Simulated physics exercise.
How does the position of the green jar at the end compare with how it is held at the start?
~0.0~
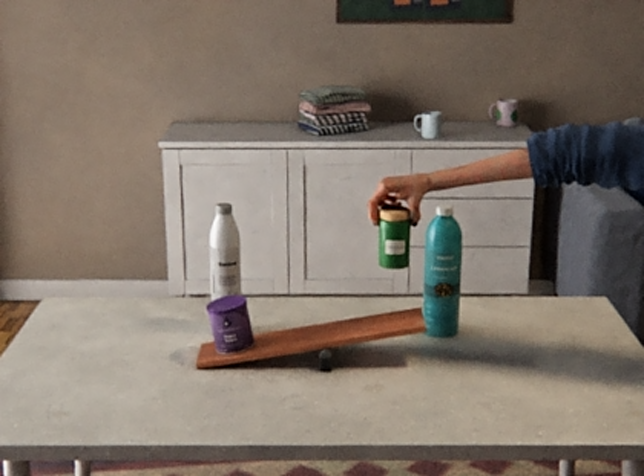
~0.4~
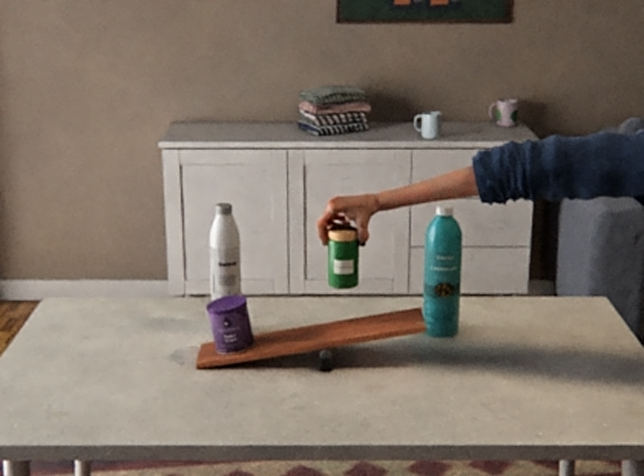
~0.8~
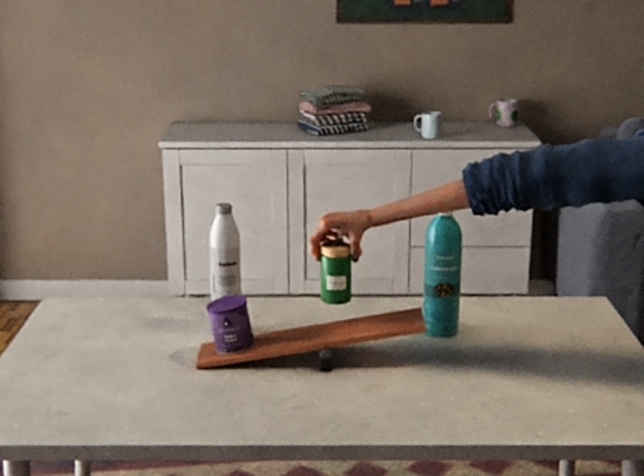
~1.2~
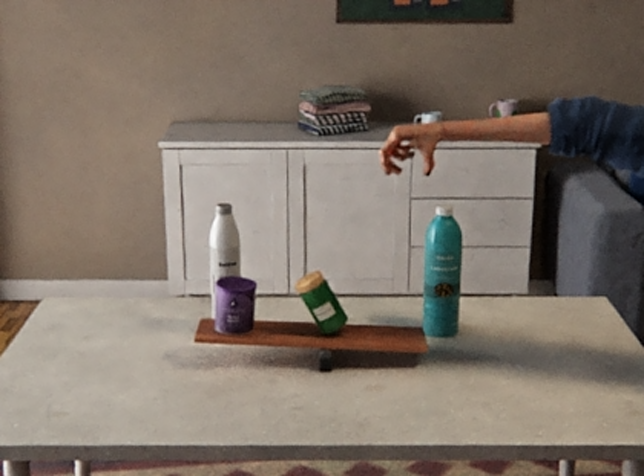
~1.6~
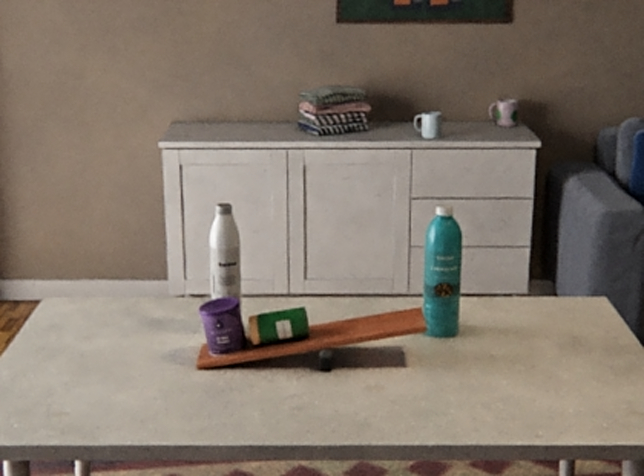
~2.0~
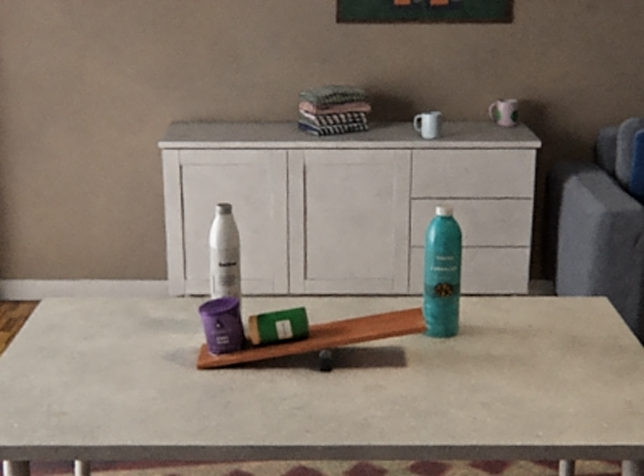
At the start the green jar is held upright by the hand above the table, while at the end it lies on its side on the plank next to the purple tin.
